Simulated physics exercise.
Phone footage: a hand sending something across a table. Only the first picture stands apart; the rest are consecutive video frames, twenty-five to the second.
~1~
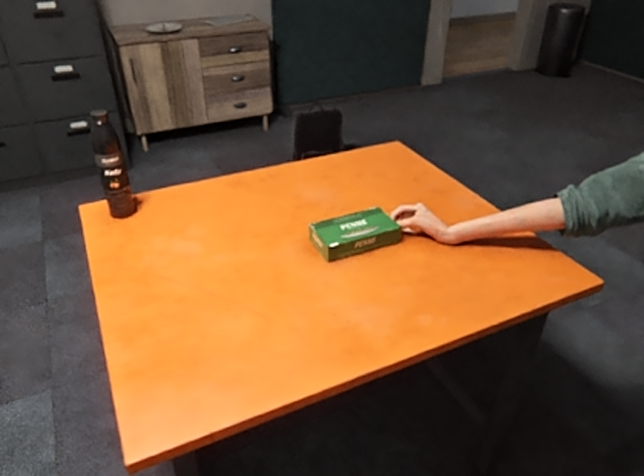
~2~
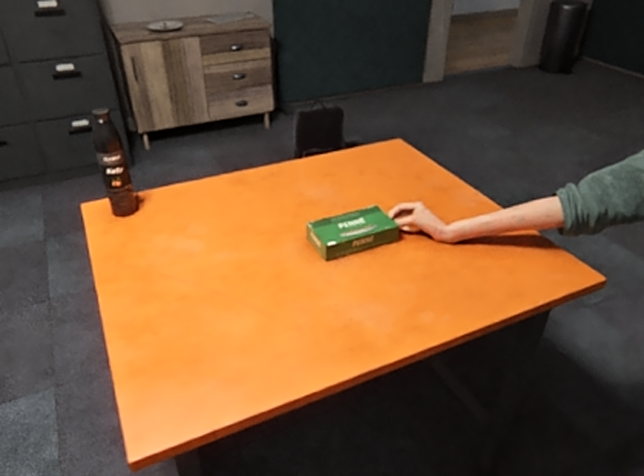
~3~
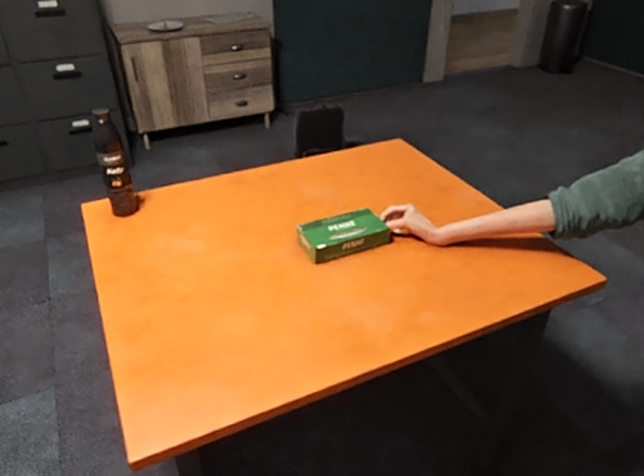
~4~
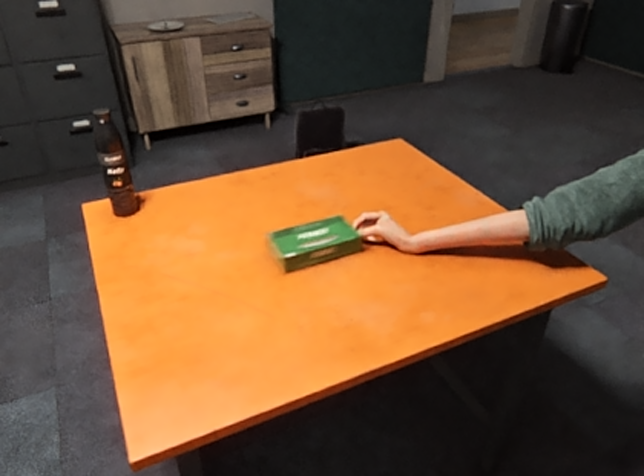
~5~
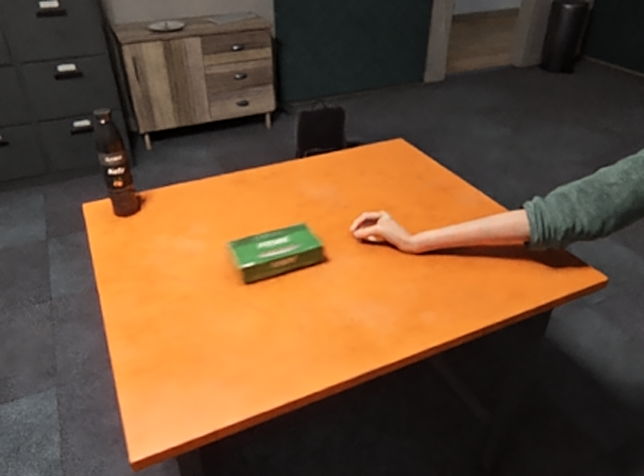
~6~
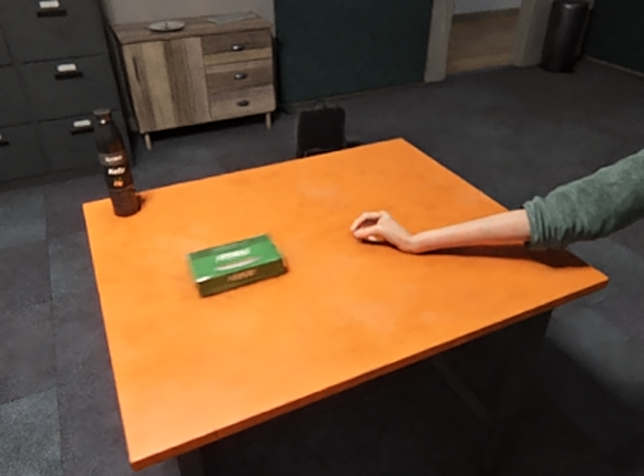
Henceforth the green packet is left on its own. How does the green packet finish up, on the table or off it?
It finishes off the table.
Then, 0.30 s on from there, green packet now off the table.
Then, 0.50 s on from there, things are still on the move.
In the end, off the table, green packet.
